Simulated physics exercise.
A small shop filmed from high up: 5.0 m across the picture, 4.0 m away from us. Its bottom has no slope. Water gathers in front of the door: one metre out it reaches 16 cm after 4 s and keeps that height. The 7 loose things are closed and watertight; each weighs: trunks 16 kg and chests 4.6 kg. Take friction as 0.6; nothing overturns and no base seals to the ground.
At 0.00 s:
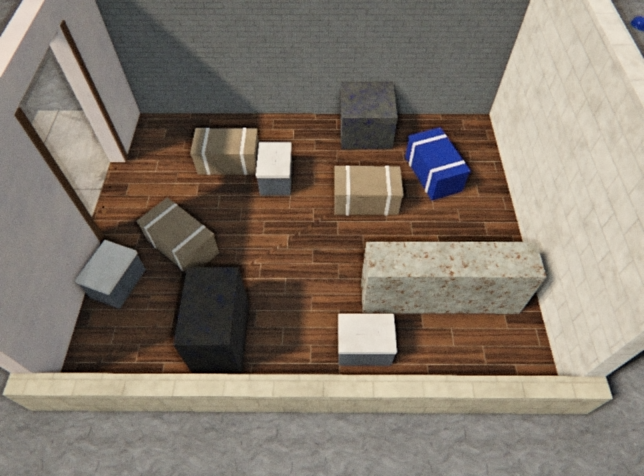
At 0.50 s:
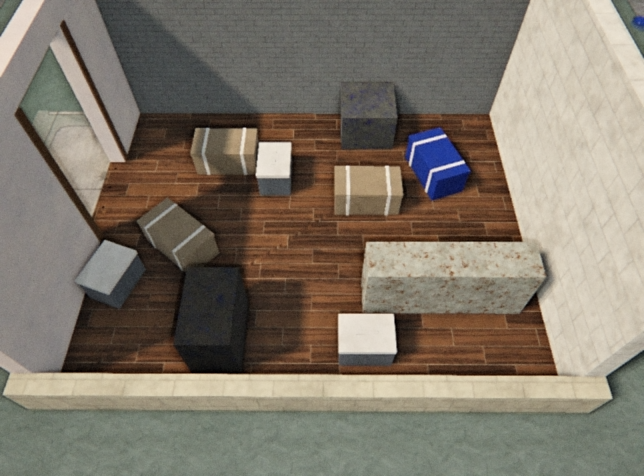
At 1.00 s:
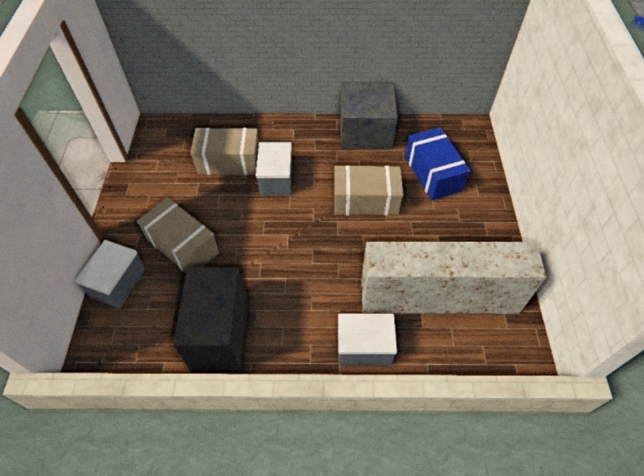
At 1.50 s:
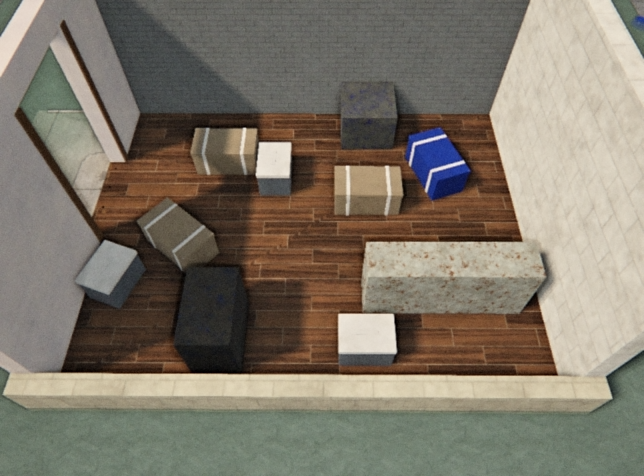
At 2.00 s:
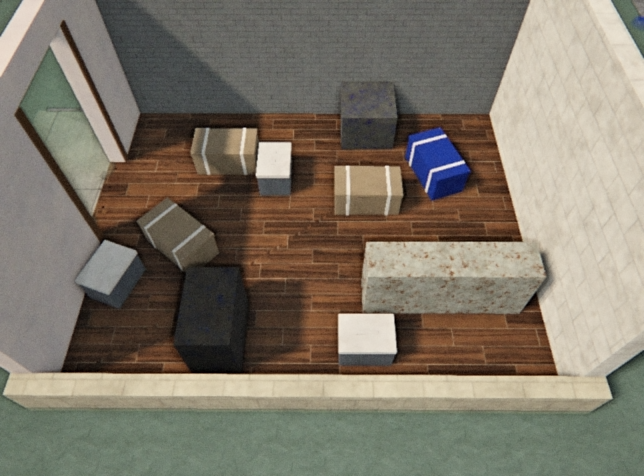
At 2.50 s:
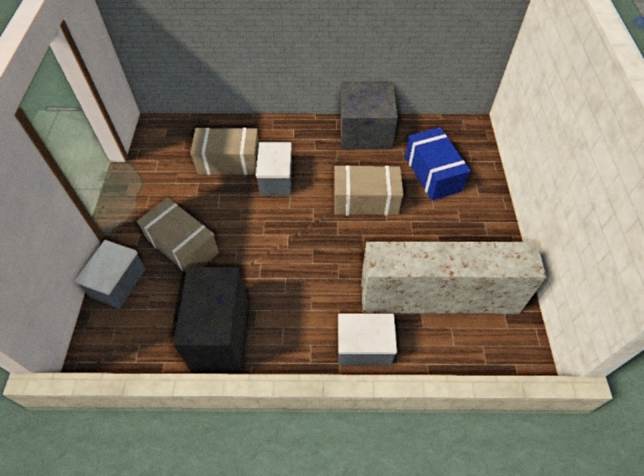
Boxes and blocks sit still on a wooden floor as shallow water enters the doorway.
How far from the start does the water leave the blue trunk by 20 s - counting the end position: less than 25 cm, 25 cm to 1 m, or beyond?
The blue trunk is nudged along.
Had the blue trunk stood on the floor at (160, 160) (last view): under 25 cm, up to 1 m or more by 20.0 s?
It moves a short way.
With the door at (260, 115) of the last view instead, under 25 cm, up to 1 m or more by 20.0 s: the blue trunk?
In that case the blue trunk is nudged along.
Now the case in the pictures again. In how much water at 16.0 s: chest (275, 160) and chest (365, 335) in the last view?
Roughly 12 and 8 cm.
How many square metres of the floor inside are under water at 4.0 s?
Some 2.5 m2.
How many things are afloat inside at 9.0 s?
I count 3.
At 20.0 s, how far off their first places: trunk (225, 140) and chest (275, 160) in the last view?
In that order: 80 cm, 300 cm.
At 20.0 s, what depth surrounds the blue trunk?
Roughly 12 cm.
After 4.0 s the blue trunk is near (439, 153), 0.0 m from its start, aground; 0 afloat.
After 9.0 s the blue trunk is near (448, 152), 0.1 m from its start, aground; 3 afloat.
After 16.0 s the blue trunk is near (427, 148), 0.2 m from its start, afloat; 7 afloat.
After 20.0 s the blue trunk is near (503, 162), 0.8 m from its start, afloat; 7 afloat.
